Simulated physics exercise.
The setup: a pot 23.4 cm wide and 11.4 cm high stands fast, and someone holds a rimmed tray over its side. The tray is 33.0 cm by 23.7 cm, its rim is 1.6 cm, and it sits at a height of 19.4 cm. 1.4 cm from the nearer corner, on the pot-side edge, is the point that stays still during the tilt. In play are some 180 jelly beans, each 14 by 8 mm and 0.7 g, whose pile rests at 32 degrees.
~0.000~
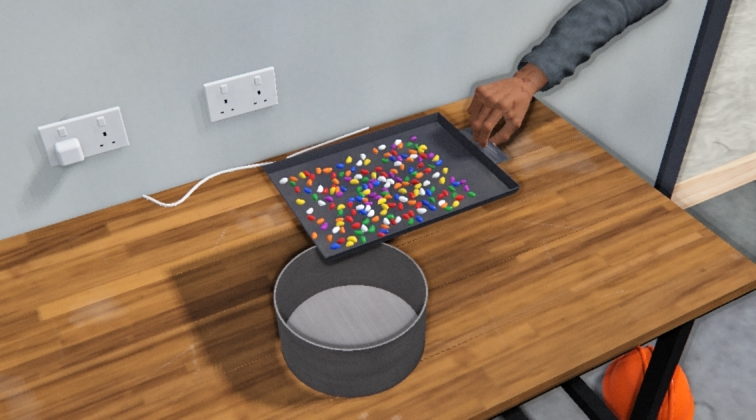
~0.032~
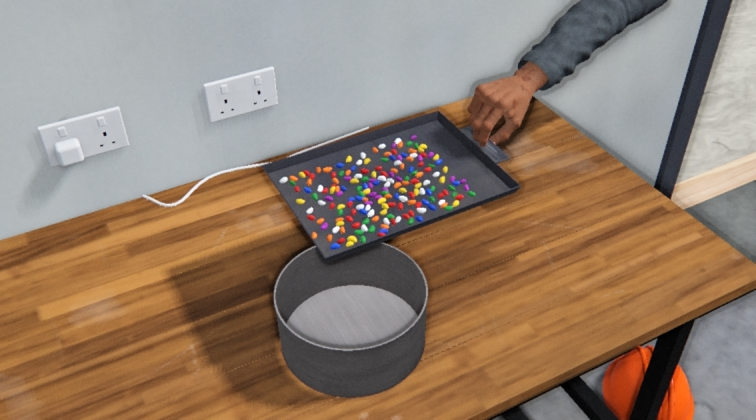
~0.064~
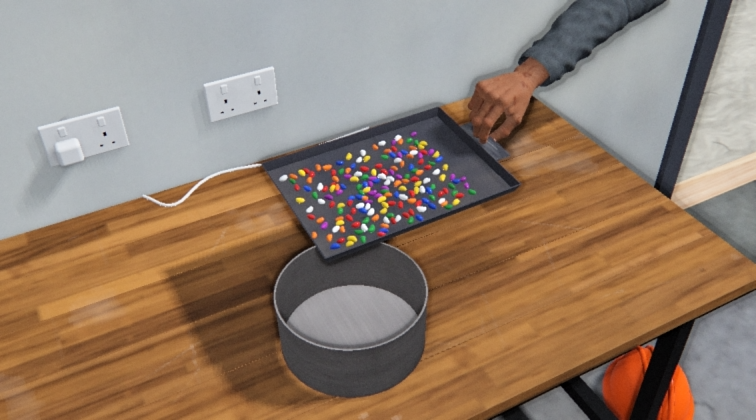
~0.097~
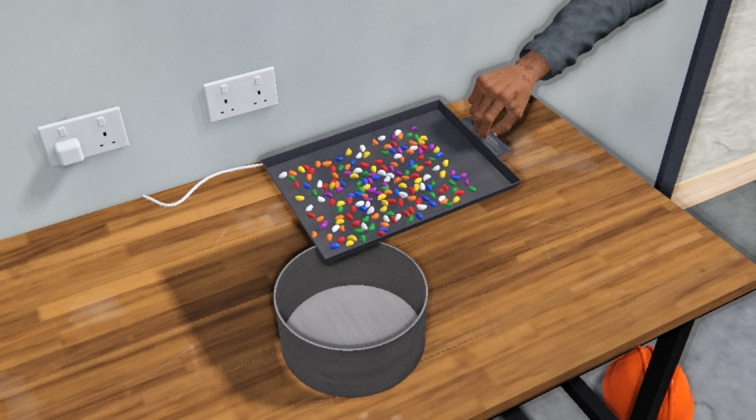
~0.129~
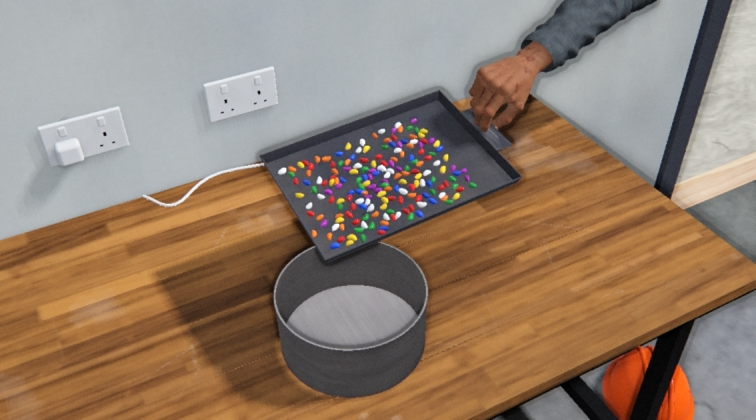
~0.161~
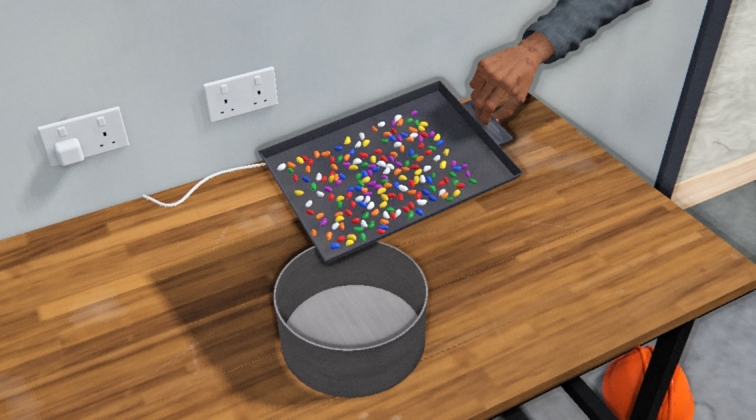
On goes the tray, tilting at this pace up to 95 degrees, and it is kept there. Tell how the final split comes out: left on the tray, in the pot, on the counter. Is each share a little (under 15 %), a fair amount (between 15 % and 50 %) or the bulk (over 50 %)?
Tray: A little; pot: The bulk; counter: A little.
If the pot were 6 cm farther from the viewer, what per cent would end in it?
Roughly 30 per cent.
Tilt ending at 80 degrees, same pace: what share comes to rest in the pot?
I'd say close to 95 percent.
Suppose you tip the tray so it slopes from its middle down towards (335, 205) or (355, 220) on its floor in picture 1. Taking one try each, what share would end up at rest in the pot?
Approximately 35 percent, then 75 percent.
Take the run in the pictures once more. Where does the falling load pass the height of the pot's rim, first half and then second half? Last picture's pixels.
Roughly (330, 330) to start, and after that (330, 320).
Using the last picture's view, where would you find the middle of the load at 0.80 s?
Load centre est.: (341, 294) px.
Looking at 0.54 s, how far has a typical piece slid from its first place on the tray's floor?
Roughly 7 cm.
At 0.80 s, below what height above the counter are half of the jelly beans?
Roughly 16 cm above the counter.
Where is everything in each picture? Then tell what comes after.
Tray tilt 0 degrees, front corners at (327, 254) and (515, 186); middle of the pieces at (385, 190); pot at (351, 290), in the first picture.
Tray tilt 0 degrees, front corners at (327, 254) and (515, 185); middle of the pieces at (385, 190), in the second picture.
Tray tilt 2 degrees, front corners at (327, 254) and (516, 183); middle of the pieces at (385, 188), in the third picture.
Tray tilt 4 degrees, front corners at (327, 255) and (516, 180), lowest corner left front; middle of the pieces at (385, 185), in the fourth picture.
Tray tilt 7 degrees, front corners at (327, 255) and (517, 176), lowest corner left front; middle of the pieces at (385, 181), in the fifth picture.
Tray tilt 11 degrees, front corners at (327, 256) and (517, 172), lowest corner left front; middle of the pieces at (385, 178); pot at (351, 290). The tray's pace is about 105 degrees a second, in the sixth picture.
Then, at 0.54 s, tilt 51 degrees; the tray holds 100 %, the pot 0 %.
After 0.80 s, tilt 79 degrees; the tray holds 35 %, the pot 30 %.
Then, at 1.16 s, tilt 95 degrees; the tray holds 0 %, the pot 100 %.
By 2.0 s all is still; tray 0 %, pot 100 %, counter 0 %.
